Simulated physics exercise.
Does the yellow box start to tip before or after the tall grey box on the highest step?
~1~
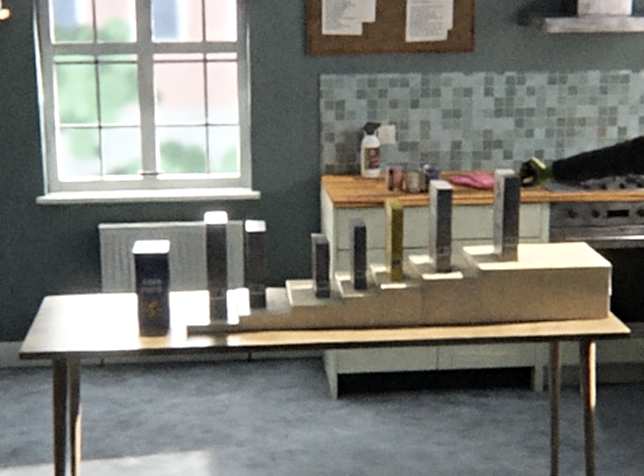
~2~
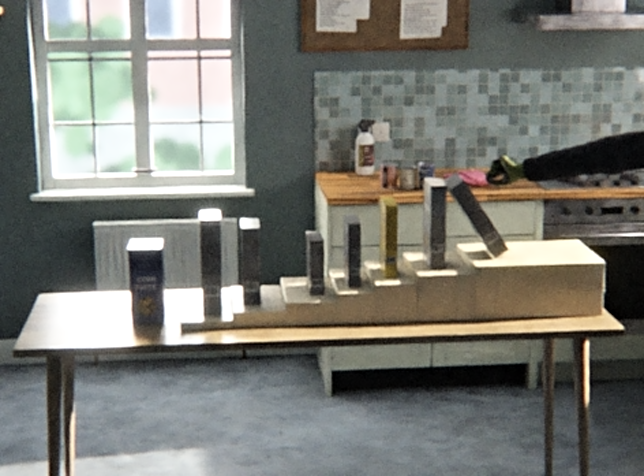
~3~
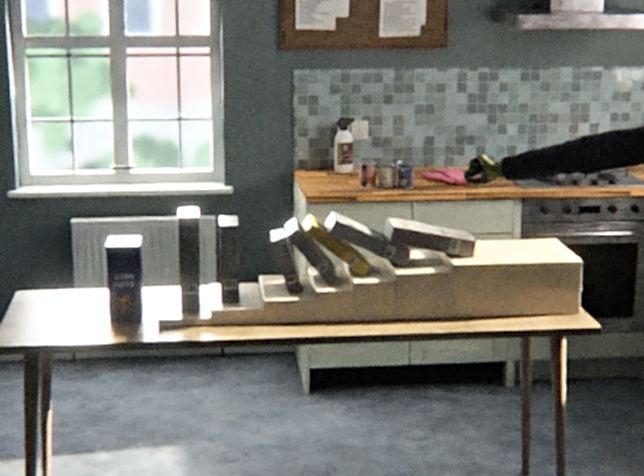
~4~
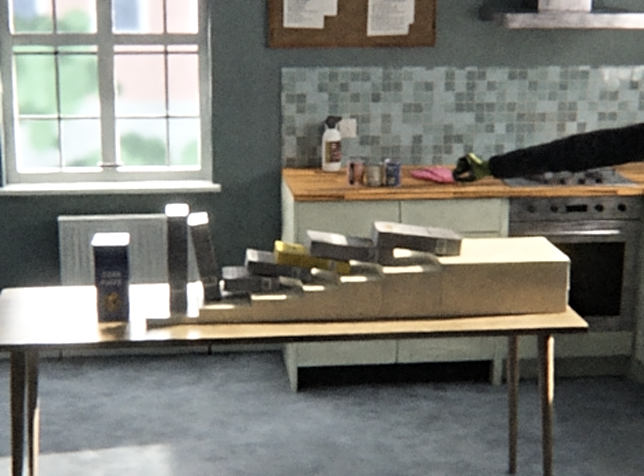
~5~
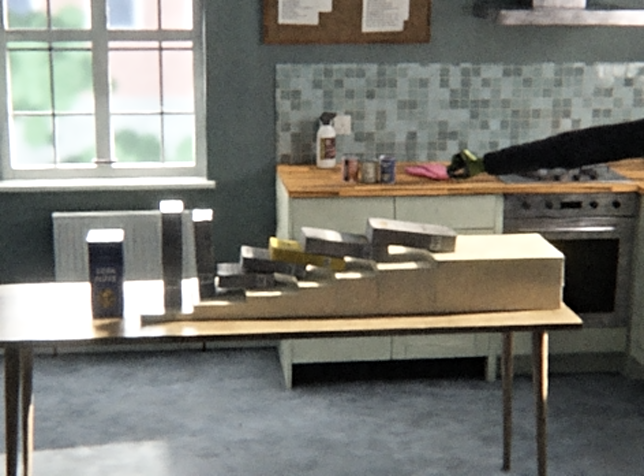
It starts to tip after. The tall grey box on the highest step is already leaning left while the yellow box still stands upright.
